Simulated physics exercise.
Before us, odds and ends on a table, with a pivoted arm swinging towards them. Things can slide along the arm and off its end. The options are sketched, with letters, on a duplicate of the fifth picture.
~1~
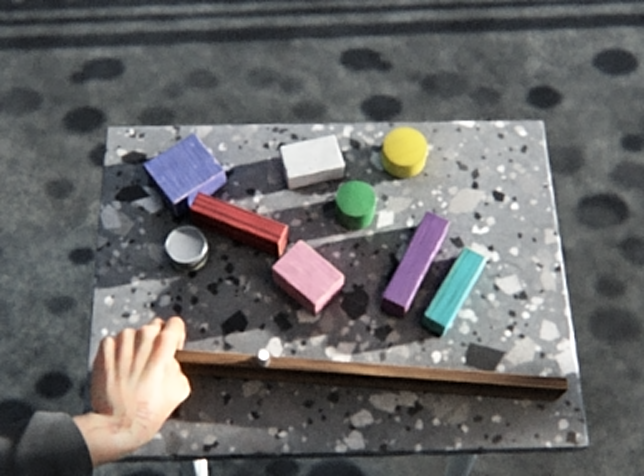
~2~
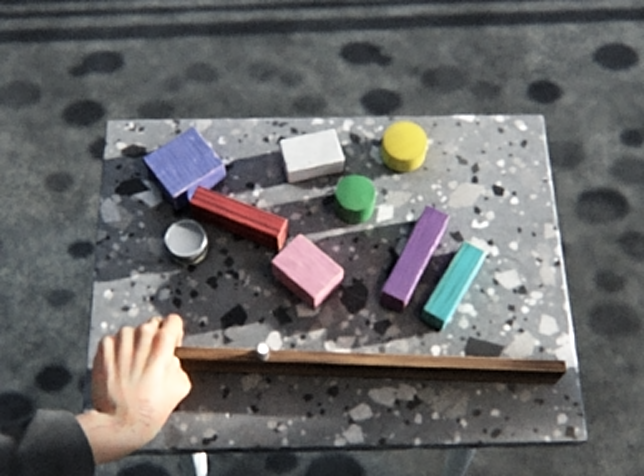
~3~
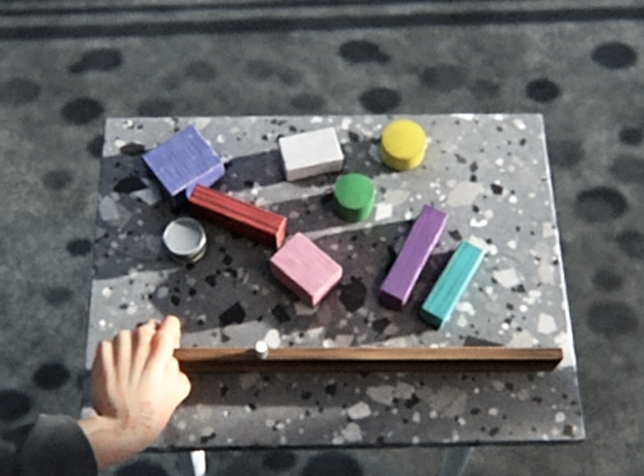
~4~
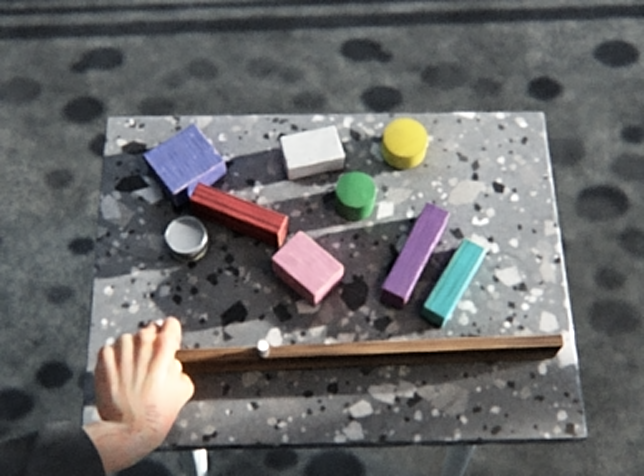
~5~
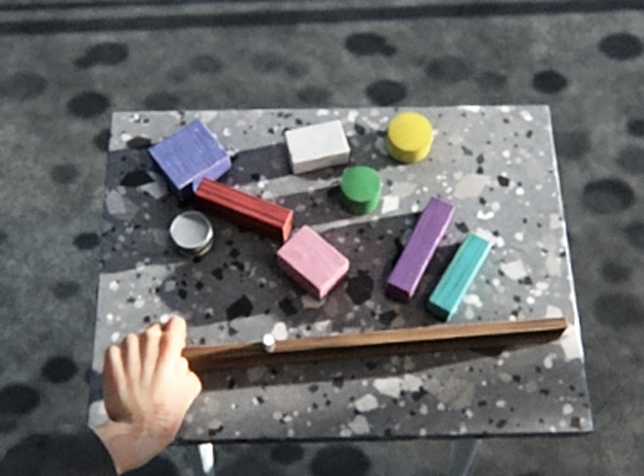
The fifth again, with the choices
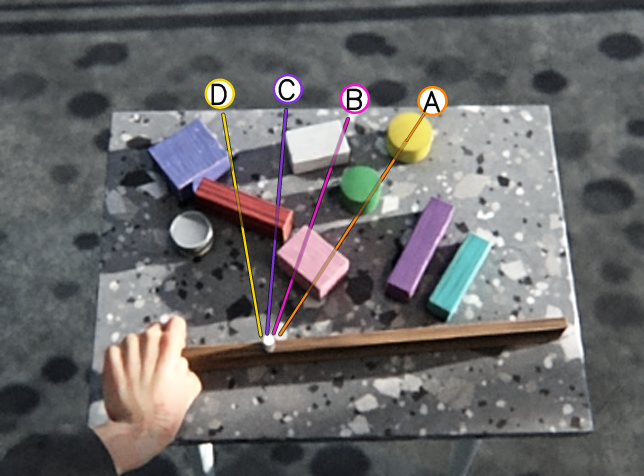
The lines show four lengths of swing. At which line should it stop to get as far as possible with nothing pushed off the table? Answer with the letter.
A is the last safe line.
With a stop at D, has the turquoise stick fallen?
By then, no.
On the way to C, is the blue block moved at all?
Yes.
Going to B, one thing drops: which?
The yellow tin goes over.
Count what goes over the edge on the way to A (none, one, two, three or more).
By then, none.
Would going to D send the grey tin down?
No.
On the marked copy, A at (346, 233); B at (312, 221); C at (277, 216); D at (241, 220).
With A. Early on, arm (408, 284); turquoise stick (459, 247); purple bar (411, 241).
Further on, arm (377, 244); green tin (347, 180); turquoise stick (412, 198).
At the end, arm (348, 224); yellow tin (390, 119); white block (297, 125); nothing has fallen.
As for the rest, B drops the yellow tin; C drops the yellow tin and white block; D drops the yellow tin and white block.
